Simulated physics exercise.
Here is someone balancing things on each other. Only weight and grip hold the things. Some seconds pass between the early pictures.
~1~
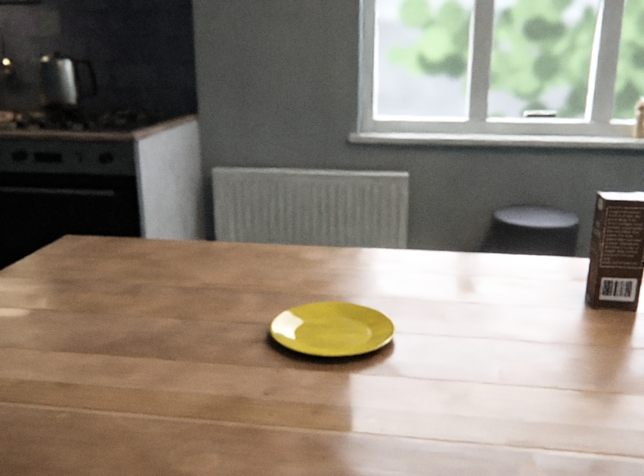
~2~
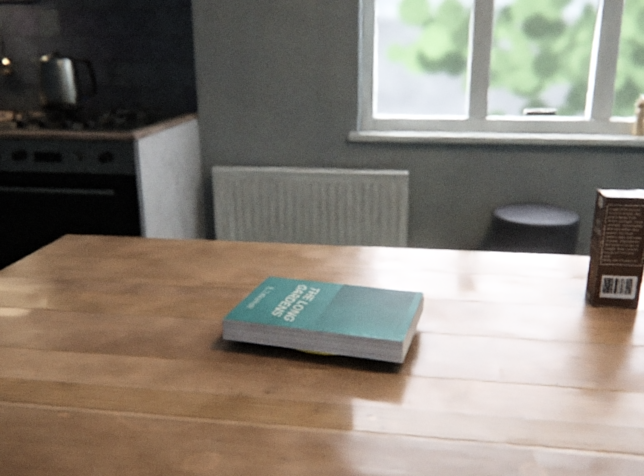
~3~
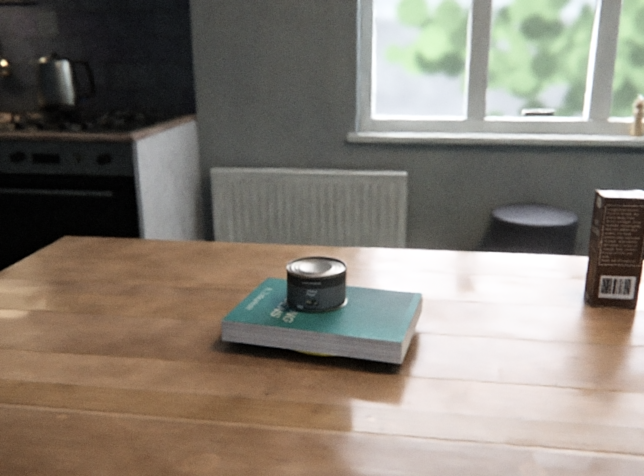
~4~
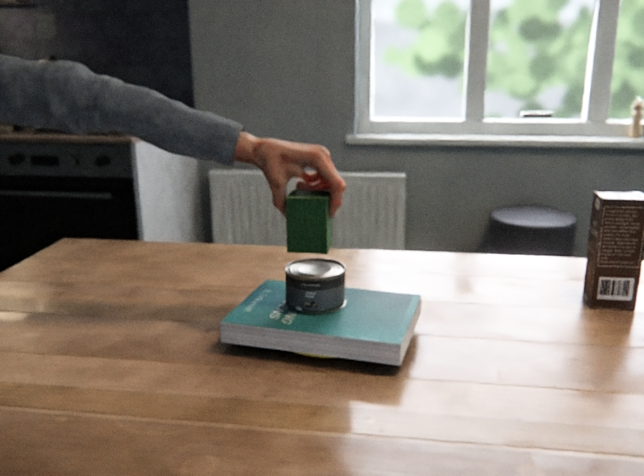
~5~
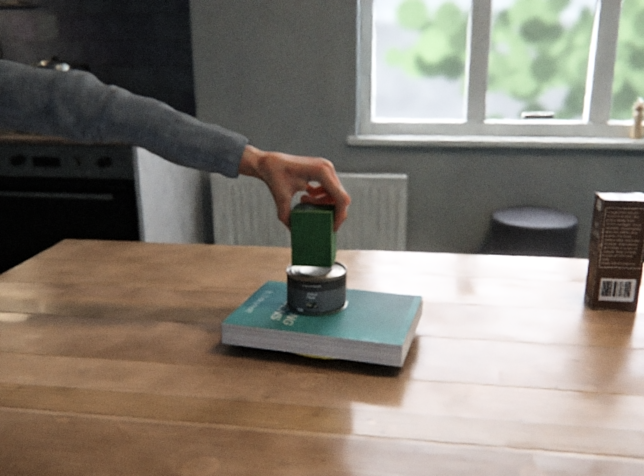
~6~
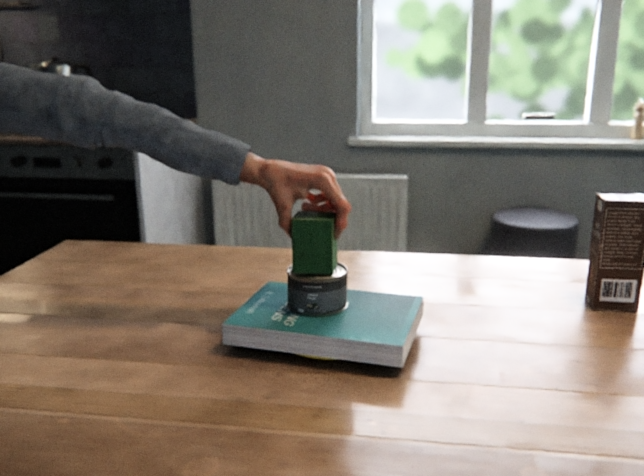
A hand lowers a green block onto a grey tub sitting on a teal book.
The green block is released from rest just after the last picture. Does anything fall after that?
It stays up.
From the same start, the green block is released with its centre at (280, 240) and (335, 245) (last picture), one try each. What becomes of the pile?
In the first case it comes apart; in the second case it holds.
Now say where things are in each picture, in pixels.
The last thing is not in view yet; yellow plate (333, 331), in the first picture.
The last thing is not in view yet, in the second picture.
The last thing is not in view yet, in the third picture.
On its way; green block (309, 222); grey tub (315, 286), in the fourth picture.
On its way; green block (314, 235), in the fifth picture.
Set down, still held; green block (315, 243); grey tub (317, 288), in the sixth picture.
Then, 0.50 s past the last view, nothing moves.
Then, 1.50 s past the last view, green block resting near (315, 243).
Finally, all 5 still in place. Final places as the last picture's camera would see them, green block near (315, 243). The pile holds.
